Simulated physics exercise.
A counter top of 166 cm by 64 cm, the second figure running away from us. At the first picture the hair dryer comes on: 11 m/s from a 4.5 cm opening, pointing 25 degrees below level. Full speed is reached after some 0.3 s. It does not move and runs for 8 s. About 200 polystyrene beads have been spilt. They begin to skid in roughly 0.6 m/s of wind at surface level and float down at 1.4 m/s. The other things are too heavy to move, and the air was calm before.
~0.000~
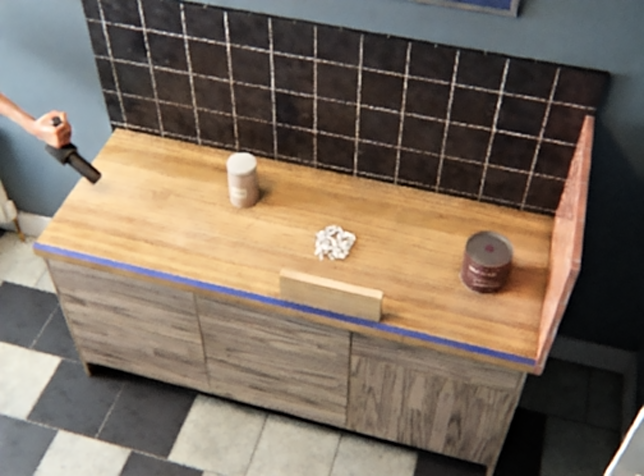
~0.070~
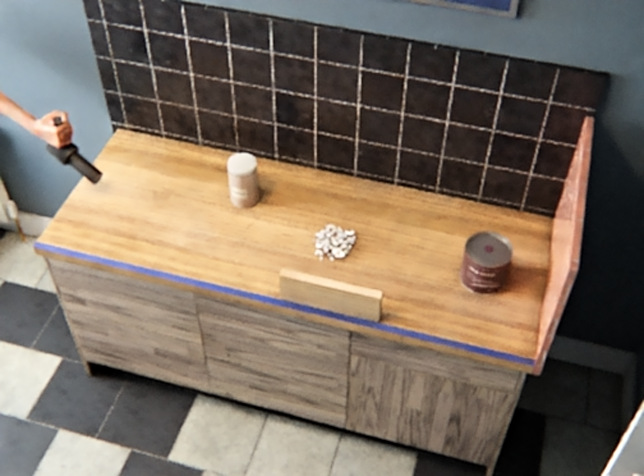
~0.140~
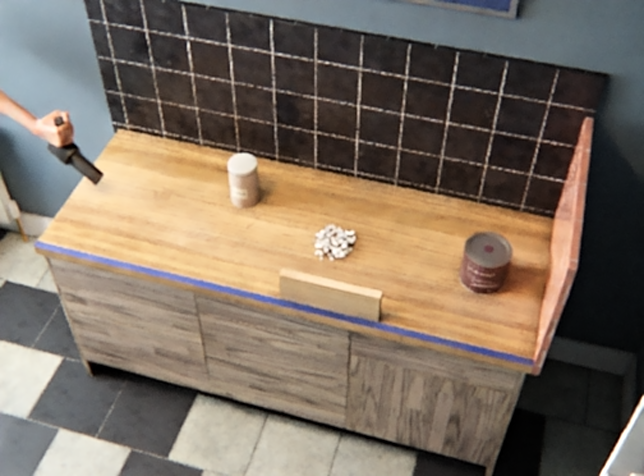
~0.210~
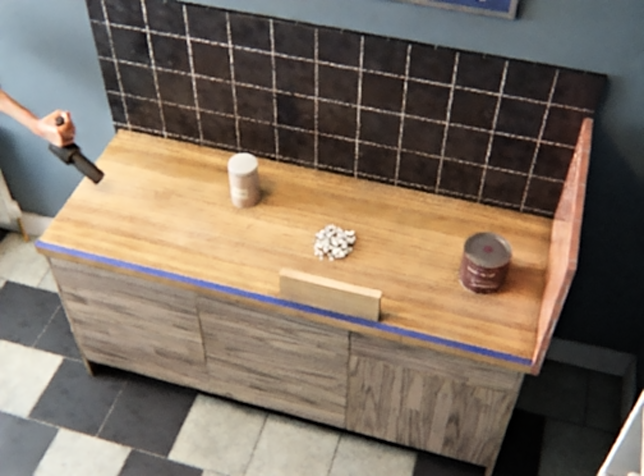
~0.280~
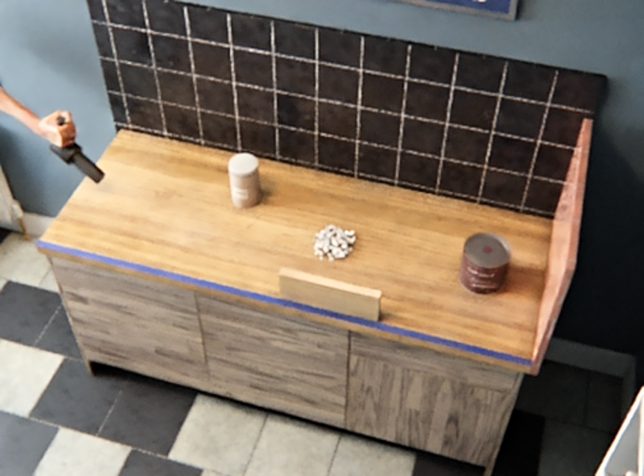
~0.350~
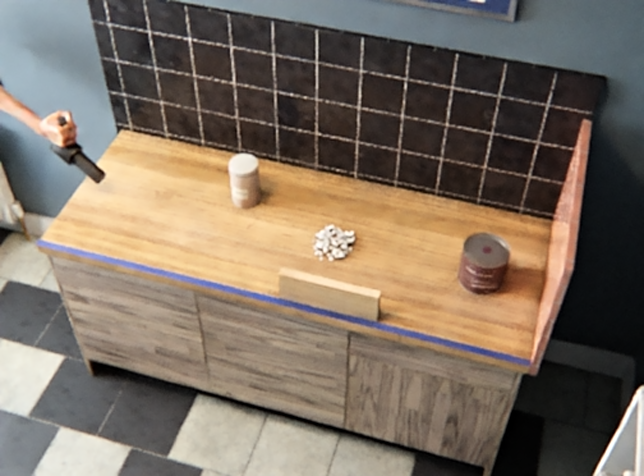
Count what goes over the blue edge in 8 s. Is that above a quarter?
Answer: No.
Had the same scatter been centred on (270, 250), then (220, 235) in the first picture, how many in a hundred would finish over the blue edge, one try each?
In turn about 15 %, 10 %.
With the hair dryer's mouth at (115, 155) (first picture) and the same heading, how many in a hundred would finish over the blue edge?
In that case some 10 per cent.
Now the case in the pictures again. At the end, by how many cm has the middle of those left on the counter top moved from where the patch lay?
About 70 cm.
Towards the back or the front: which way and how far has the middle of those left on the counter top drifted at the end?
To the back, by about 15 cm.
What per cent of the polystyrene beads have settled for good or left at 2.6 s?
Near 15 %.
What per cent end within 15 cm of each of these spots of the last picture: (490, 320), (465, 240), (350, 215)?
In turn about 0 %, 20 %, 0 %.
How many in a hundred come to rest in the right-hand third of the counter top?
Near 90 %.
After 1.6 s the count stands so, 4 % are over the blue edge; the middle of those still in play is near (497, 239).
After 2.6 s the count stands so, 5 % are over the blue edge; the middle of those still in play is near (546, 261).
After 4.4 s the count stands so, 6 % are over the blue edge; the middle of those still in play is near (543, 261).
After 8.0 s, at the end, 6 % are over the blue edge; the middle of those still in play is near (545, 263).
